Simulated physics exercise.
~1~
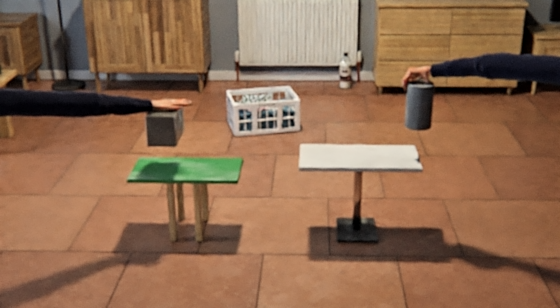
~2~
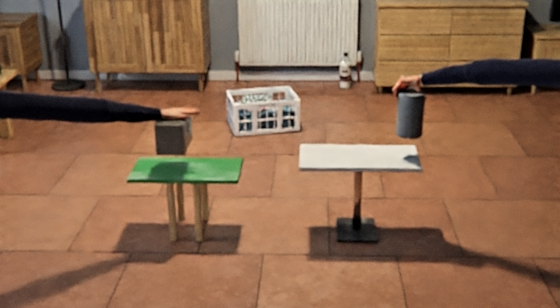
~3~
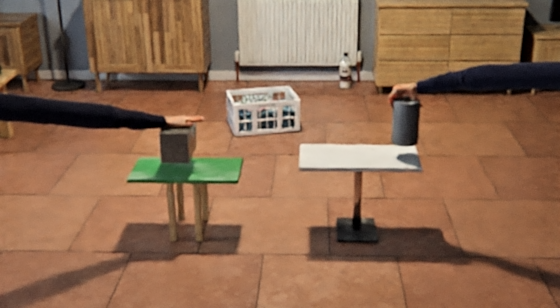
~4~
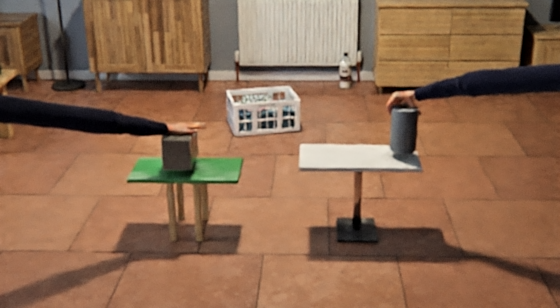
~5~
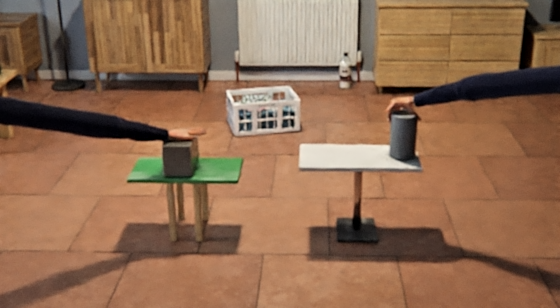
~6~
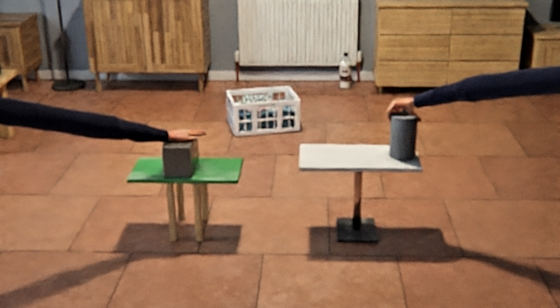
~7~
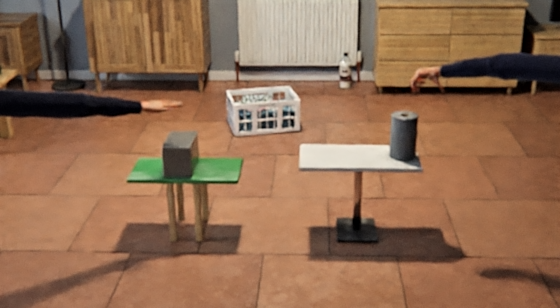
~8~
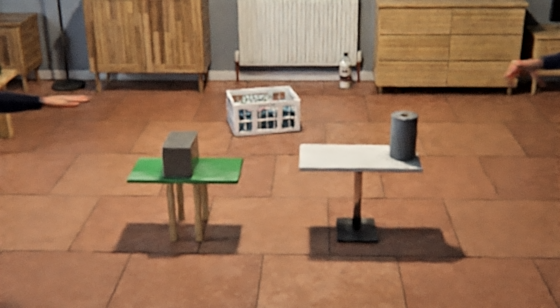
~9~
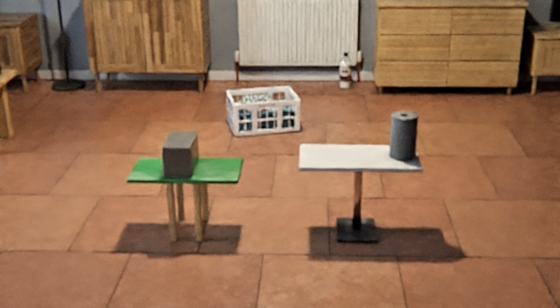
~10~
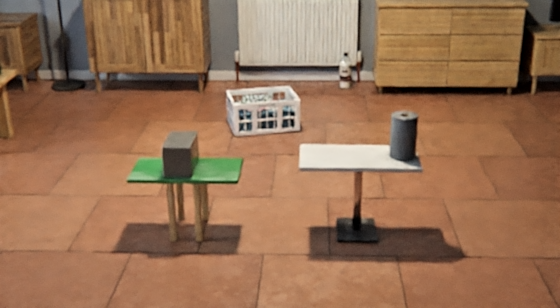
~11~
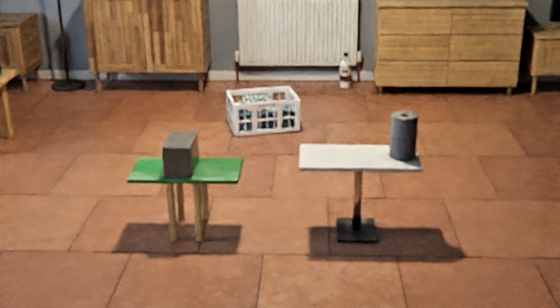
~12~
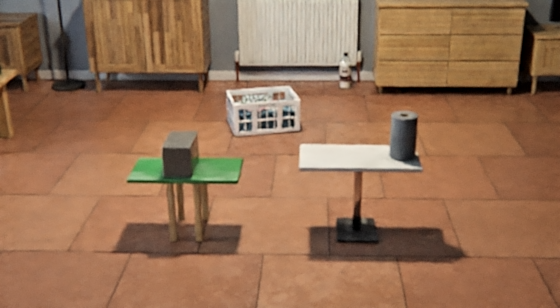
Two hands lowering a grey block onto a green trestle and a grey roll onto a white side table, then withdrawing, both staying upright.
